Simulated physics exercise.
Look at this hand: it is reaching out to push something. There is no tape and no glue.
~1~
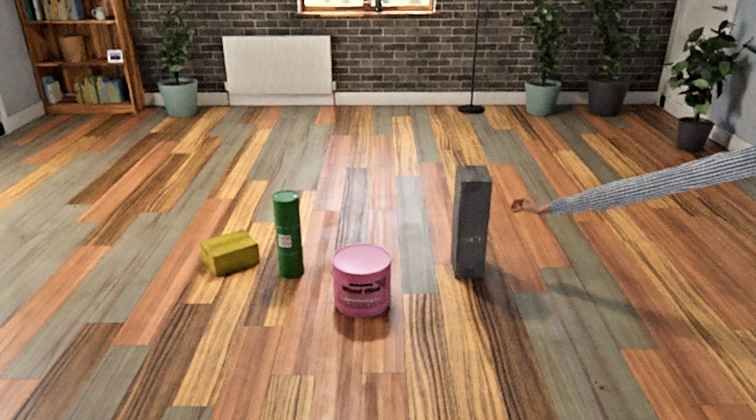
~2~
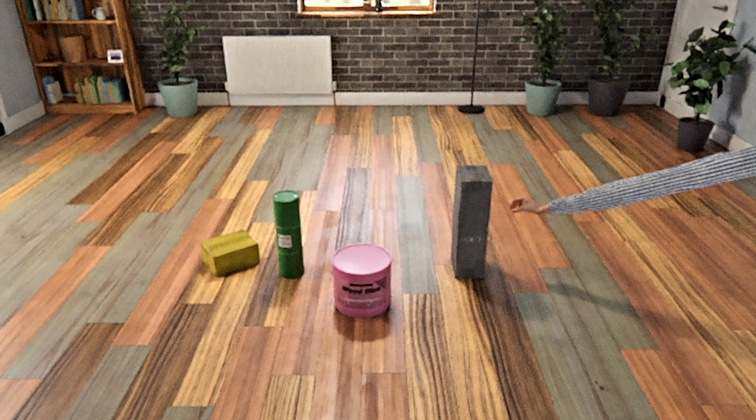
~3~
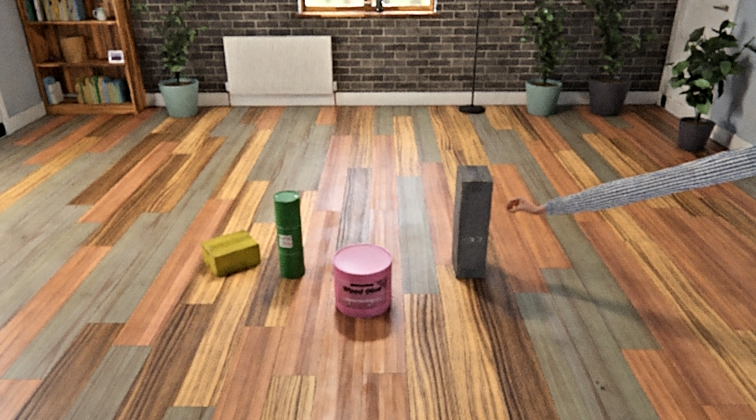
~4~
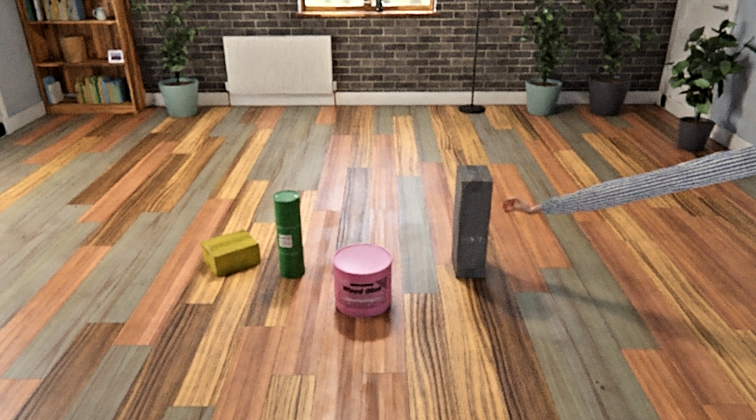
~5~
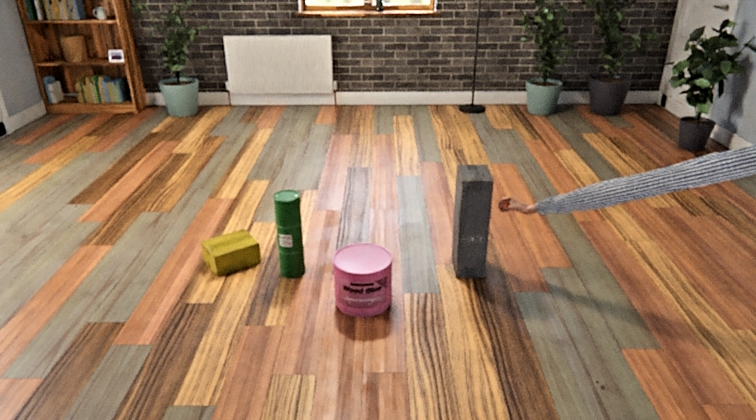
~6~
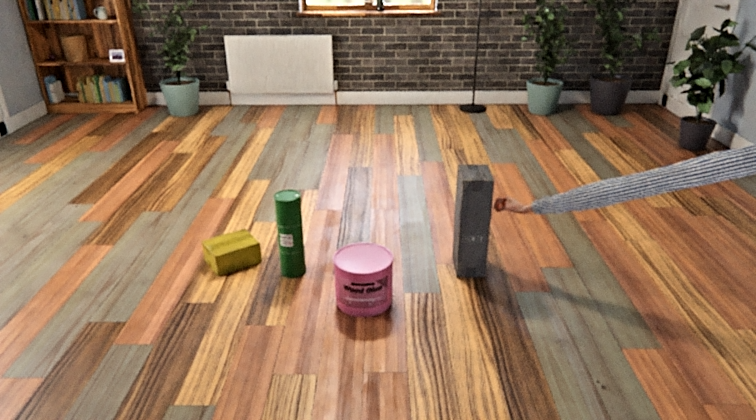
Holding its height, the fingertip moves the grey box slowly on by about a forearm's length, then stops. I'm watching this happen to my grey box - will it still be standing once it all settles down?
It is overturned.
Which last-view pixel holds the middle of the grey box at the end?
End position, last frame: About (396, 255).
Then, 0.40 s past the last view, grey box rocked 12° from its first pose near (461, 220).
Then, 0.80 s past the last view, grey box rocked 36° from its first pose near (437, 223).
Then, 1.00 s past the last view, grey box rocked 72° from its first pose near (409, 242).
Then, 1.10 s past the last view, grey box on its side near (399, 254).
Finally, down or leaning hard on the floor, grey box. Final places as the last picture's camera would see them, grey box near (396, 255).
